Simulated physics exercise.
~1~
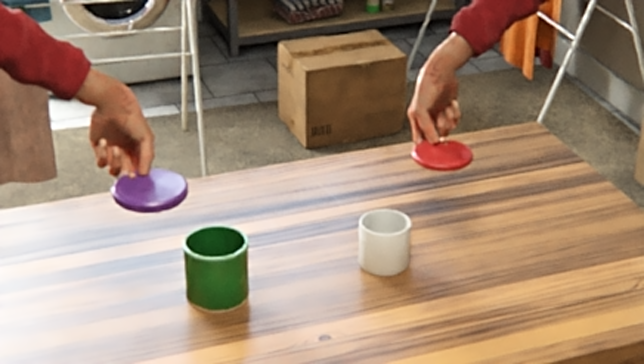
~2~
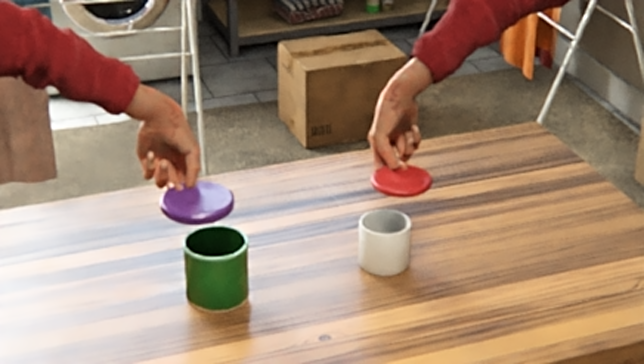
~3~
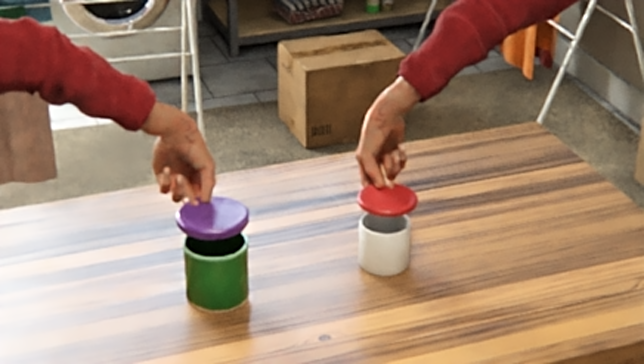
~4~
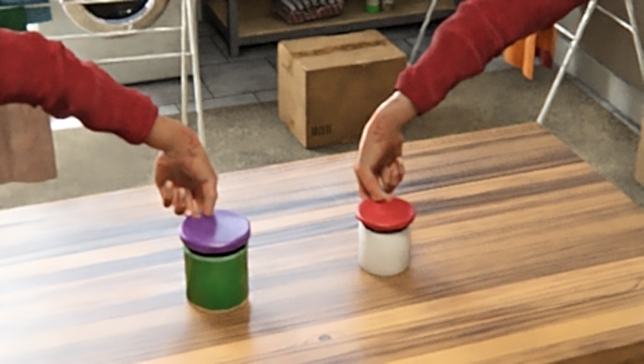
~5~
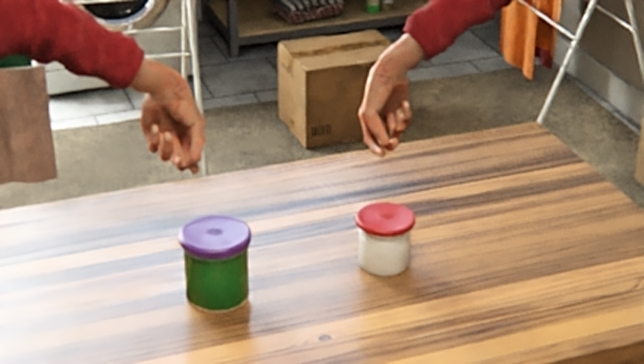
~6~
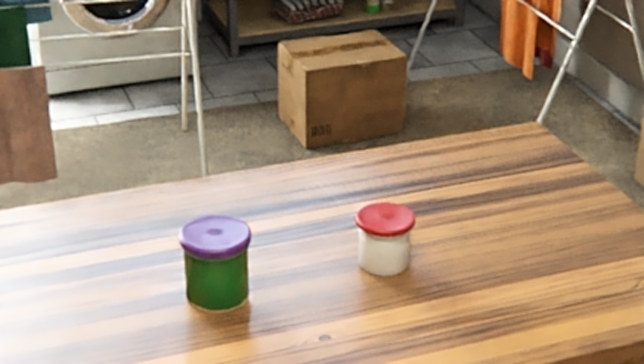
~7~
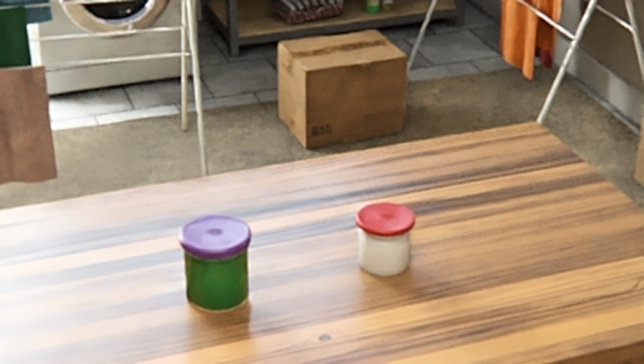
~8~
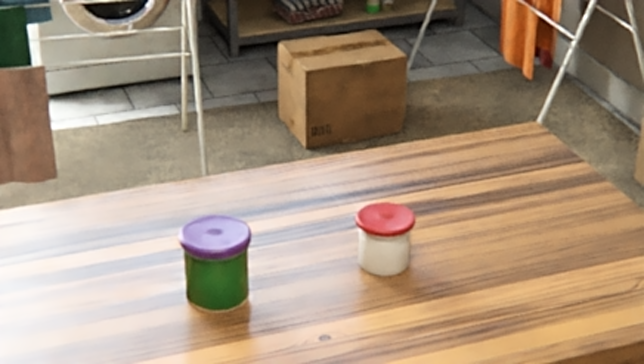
Two hands lower a purple lid onto a green jar and a red lid onto a white cup, covering both.
